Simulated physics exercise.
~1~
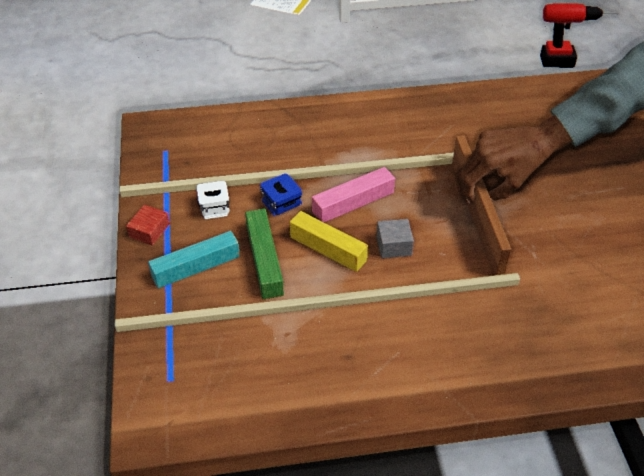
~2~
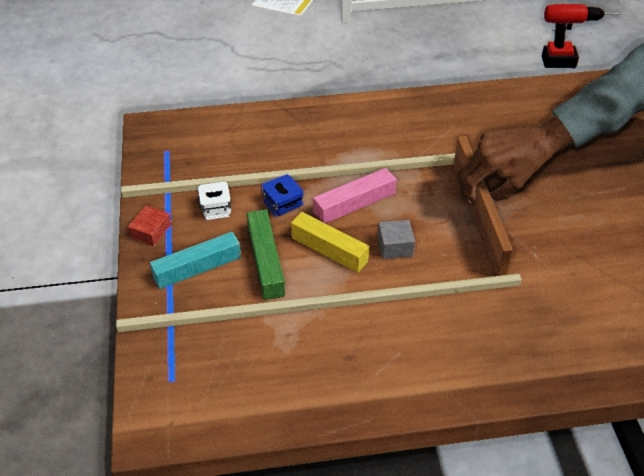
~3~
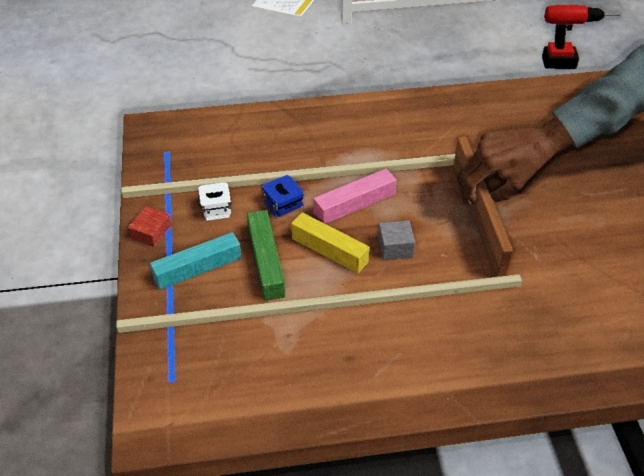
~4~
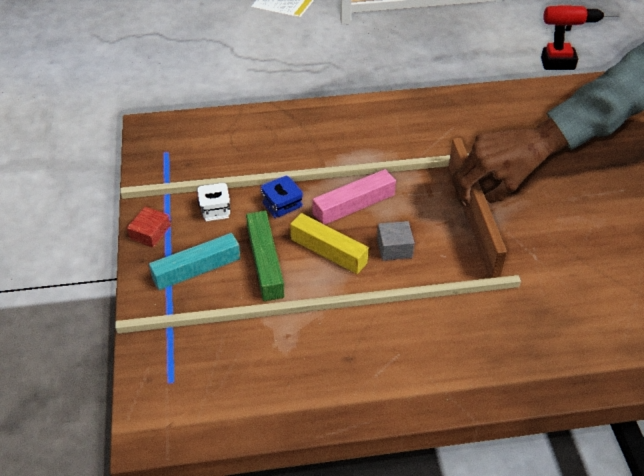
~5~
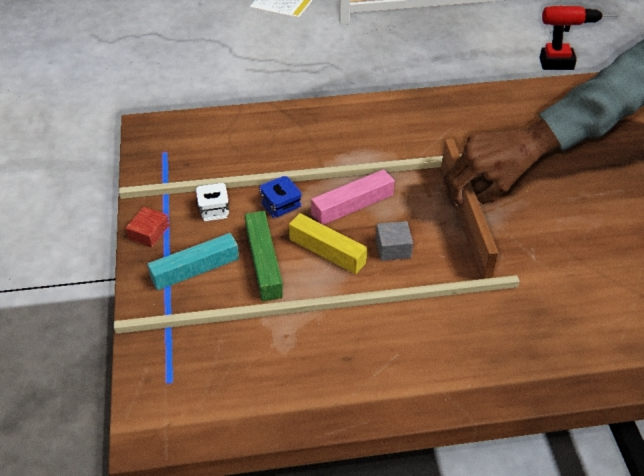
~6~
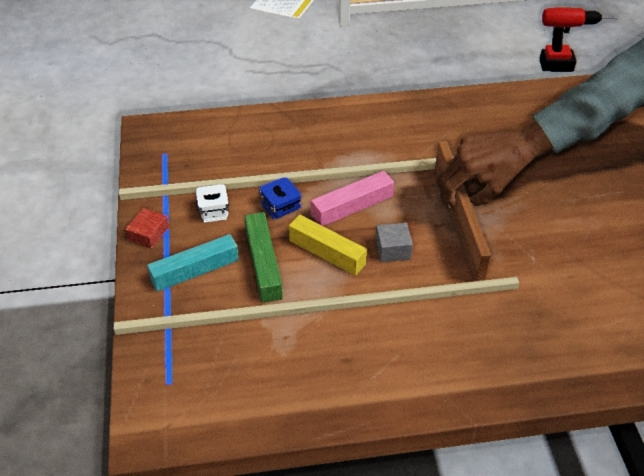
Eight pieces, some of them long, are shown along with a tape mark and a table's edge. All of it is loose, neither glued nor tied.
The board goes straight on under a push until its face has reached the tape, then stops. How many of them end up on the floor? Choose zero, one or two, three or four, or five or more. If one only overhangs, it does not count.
Three or four.
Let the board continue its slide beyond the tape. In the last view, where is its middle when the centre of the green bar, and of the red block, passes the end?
With the green bar it sits around (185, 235), with the red block around (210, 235).
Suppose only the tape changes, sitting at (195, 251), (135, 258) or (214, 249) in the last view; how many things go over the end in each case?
Respectively, 2, 7 and 1.
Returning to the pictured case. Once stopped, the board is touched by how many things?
Count: 3.
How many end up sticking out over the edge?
Count: 3.
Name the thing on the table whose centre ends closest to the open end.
Result: The blue case.
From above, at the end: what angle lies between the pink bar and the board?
Close to 25°.
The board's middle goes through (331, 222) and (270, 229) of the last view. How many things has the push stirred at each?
6 at one spot and 7 at the other.
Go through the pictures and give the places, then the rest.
In the first picture, red block (148, 225); turquoise bar (195, 259); white case (214, 200); board (479, 203); tape (168, 251).
In the second picture, turquoise bar (196, 260); pink bar (355, 196).
In the third picture, white case (216, 202); grey block (396, 240).
In the fourth picture, red block (149, 227); yellow bar (329, 243).
In the fifth picture, turquoise bar (194, 261); blue case (281, 198).
In the sixth picture, red block (147, 228); turquoise bar (194, 263); white case (213, 204); board (461, 209); tape (167, 254).
Soon after, none off yet; red block at rest near (147, 228); turquoise bar at rest near (194, 263); white case at rest near (213, 204).
Then, none off yet; red block at rest near (147, 228); turquoise bar moved about its own width near (126, 287); white case moved about its own width near (180, 210).
At rest, the number that fall off is three or four; fallen, green bar, white case, turquoise bar and red block.
